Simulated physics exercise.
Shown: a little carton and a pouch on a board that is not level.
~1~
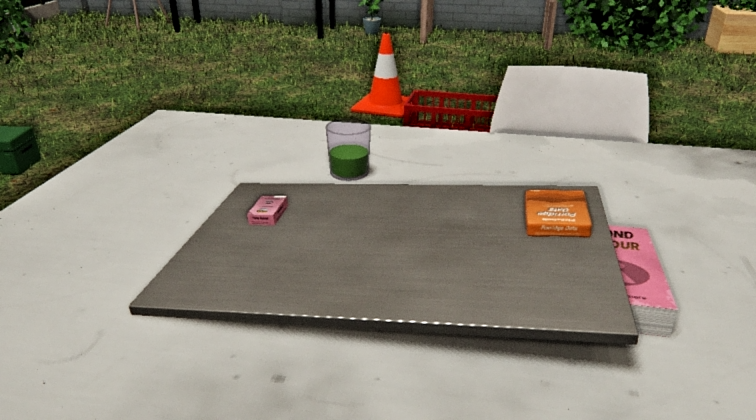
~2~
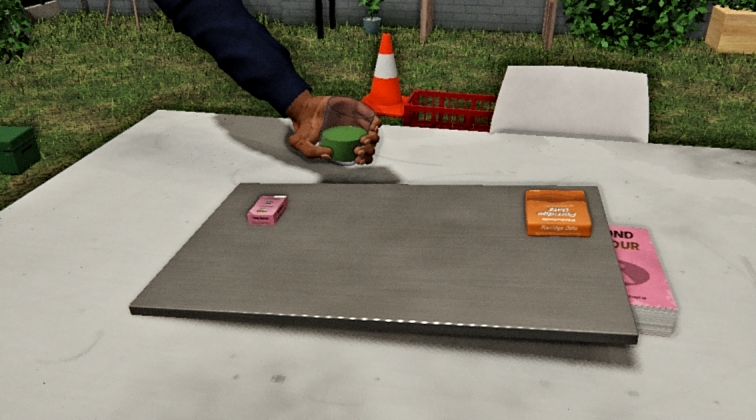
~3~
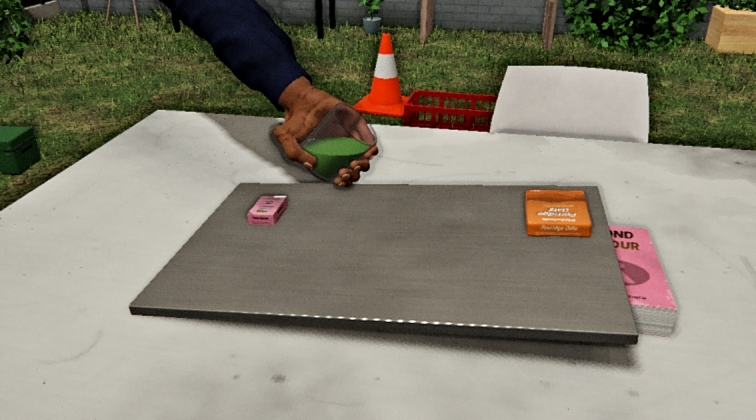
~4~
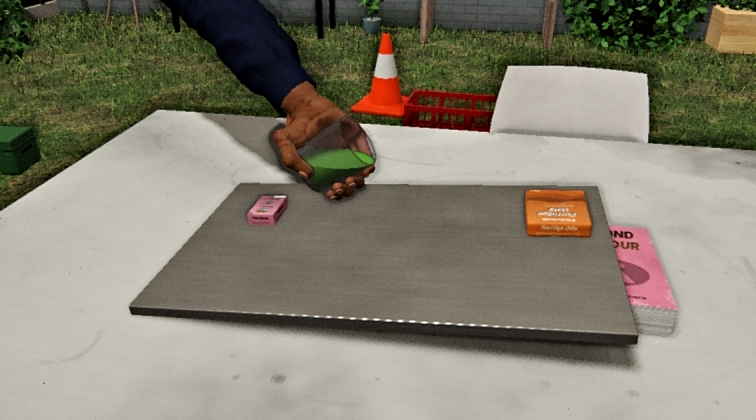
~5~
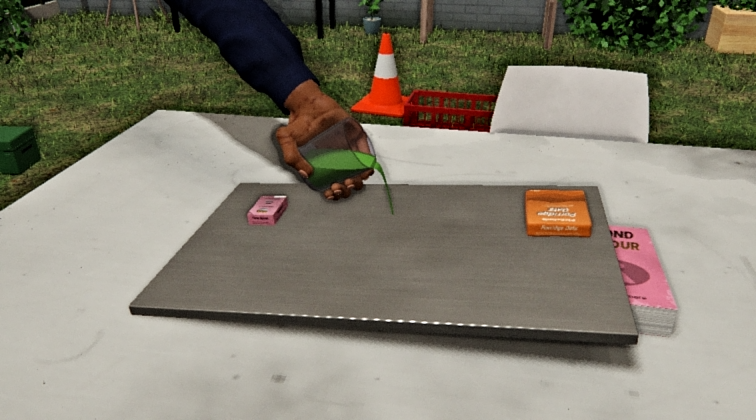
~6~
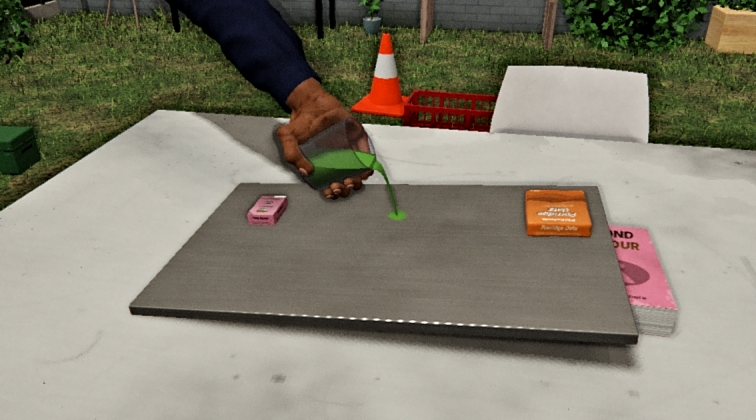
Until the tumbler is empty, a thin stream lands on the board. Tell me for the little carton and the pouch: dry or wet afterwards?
Little carton: Wet, pouch: Dry.
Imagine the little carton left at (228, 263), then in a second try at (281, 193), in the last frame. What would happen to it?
For the first place it is missed by the spill; for the second it is touched by the spill.
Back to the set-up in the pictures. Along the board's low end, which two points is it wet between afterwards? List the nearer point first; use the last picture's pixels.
From (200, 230) to (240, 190).
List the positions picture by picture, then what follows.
The board slopes down to the left; tumbler (349, 148) about a third full; little carton (268, 210); pouch (556, 212), in the first picture.
Tumbler about a third full, surface at (344, 134); little carton (268, 210), in the second picture.
Tumbler (338, 142) tipped 45° with all of its load; pouch (556, 212), in the third picture.
The board slopes down to the left; tumbler (336, 155) tipped 55° with all of its load; little carton (268, 210), in the fourth picture.
The first of it lands; tumbler (337, 155) tipped 60° with all of its load; pouch (556, 212), in the fifth picture.
The first of it lands; tumbler (337, 155) tipped 60° with all of its load; little carton (268, 210); pouch (556, 212), in the sixth picture.
Soon after, it runs down to the left; the little carton is dry; the pouch is dry.
Later, it runs down to the left; the little carton is wet; the pouch is dry.
In the end, it runs down to the left and off the end; the little carton is wet; the pouch is dry.
